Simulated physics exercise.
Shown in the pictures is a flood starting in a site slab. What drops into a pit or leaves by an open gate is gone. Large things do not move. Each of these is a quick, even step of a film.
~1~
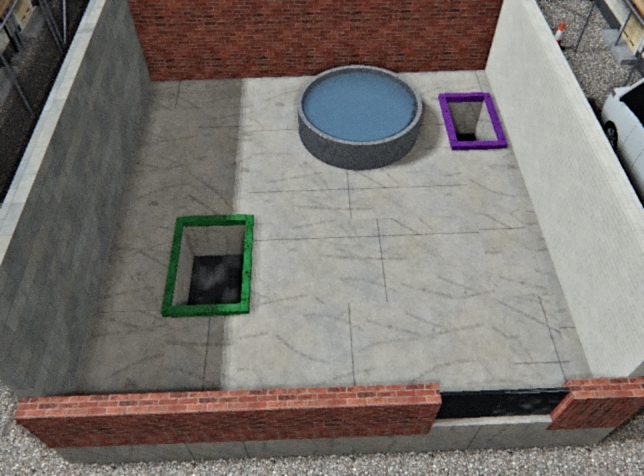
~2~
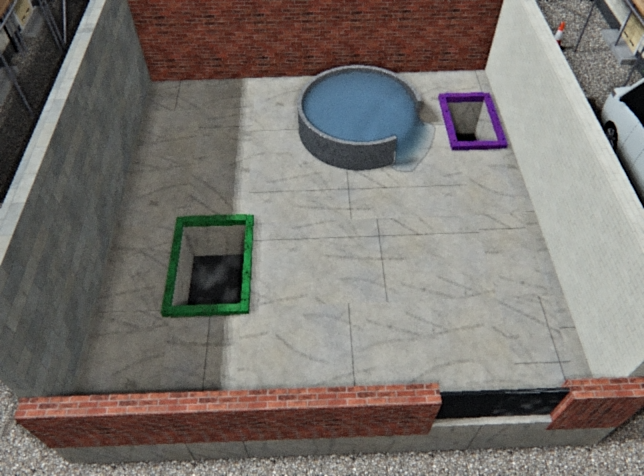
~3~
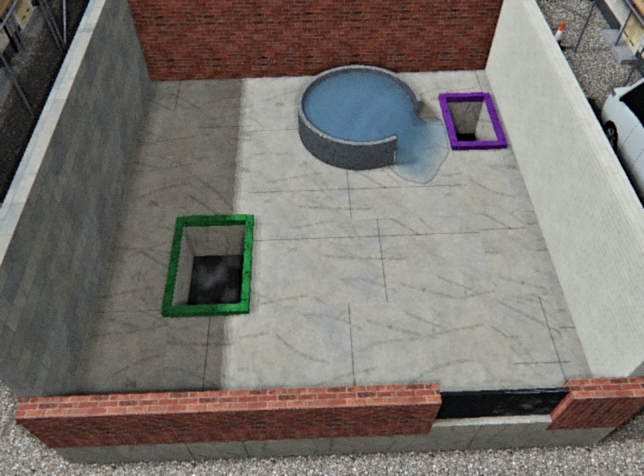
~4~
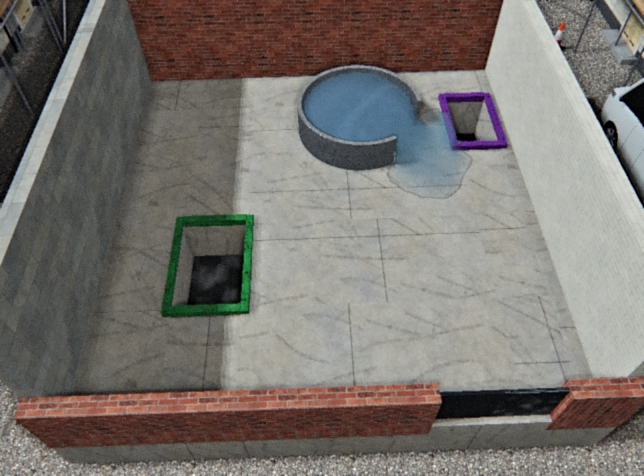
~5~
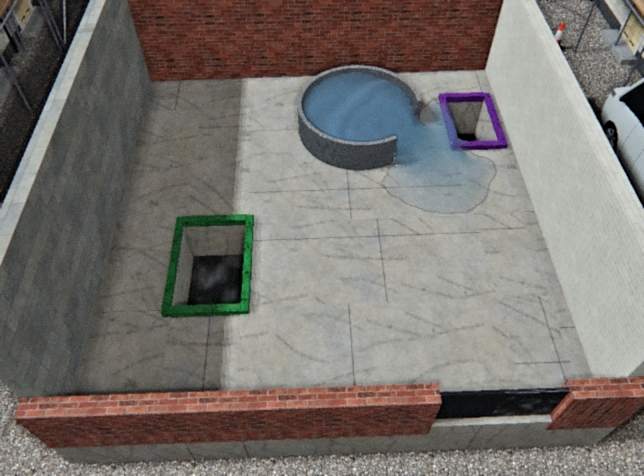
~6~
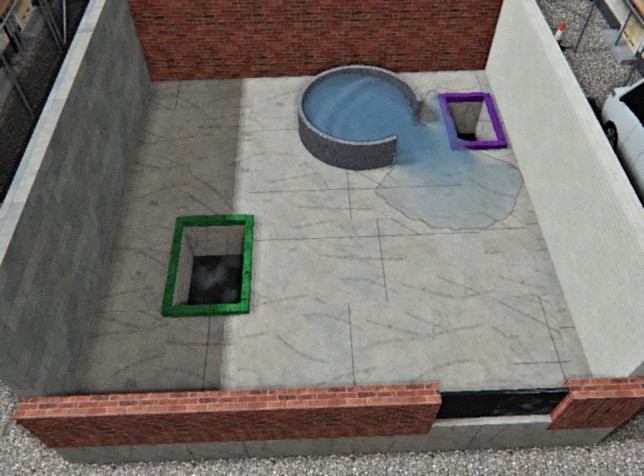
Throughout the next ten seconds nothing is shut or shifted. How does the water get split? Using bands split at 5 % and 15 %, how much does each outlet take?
I expect the gate to account for a fraction below five per cent; I expect the green pit to account for a fraction below five per cent; I expect the purple pit to account for five up to fifteen per cent.
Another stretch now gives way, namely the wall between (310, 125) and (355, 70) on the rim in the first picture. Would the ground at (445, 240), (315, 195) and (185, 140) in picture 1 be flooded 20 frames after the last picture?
Note, points one to three: Unreached / unreached / reached and soaked.
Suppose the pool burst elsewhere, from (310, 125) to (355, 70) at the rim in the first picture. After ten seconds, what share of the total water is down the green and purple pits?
In percent: Green 4, purple 0.
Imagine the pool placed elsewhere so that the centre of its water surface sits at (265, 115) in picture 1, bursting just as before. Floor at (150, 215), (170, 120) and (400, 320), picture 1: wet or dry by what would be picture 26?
Checking the three spots, I get high and dry, high and dry, swamped.
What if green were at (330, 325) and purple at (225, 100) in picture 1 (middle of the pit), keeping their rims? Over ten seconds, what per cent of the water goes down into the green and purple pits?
Roughly: Green pit 4 %, purple pit 0 %.
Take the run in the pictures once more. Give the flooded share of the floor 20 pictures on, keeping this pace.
About 30 per cent.
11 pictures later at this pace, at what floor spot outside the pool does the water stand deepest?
I'd go with (445, 141) as the deepest place.
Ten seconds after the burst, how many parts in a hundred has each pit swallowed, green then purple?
That's 0 per cent for the first and 10 per cent for the second.
A moment on, water covers 15 % of the floor; the gate 0 %, the green pit 0 %, the purple pit 4 %.
Next, water covers 25 % of the floor; the gate 0 %, the green pit 0 %, the purple pit 7 %.
Then, water covers 30 % of the floor; the gate 0 %, the green pit 0 %, the purple pit 9 %.
Later, water covers 55 % of the floor; the gate 0 %, the green pit 0 %, the purple pit 10 %.
In the end, water covers 75 % of the floor; the gate 0 %, the green pit 0 %, the purple pit 10 %.
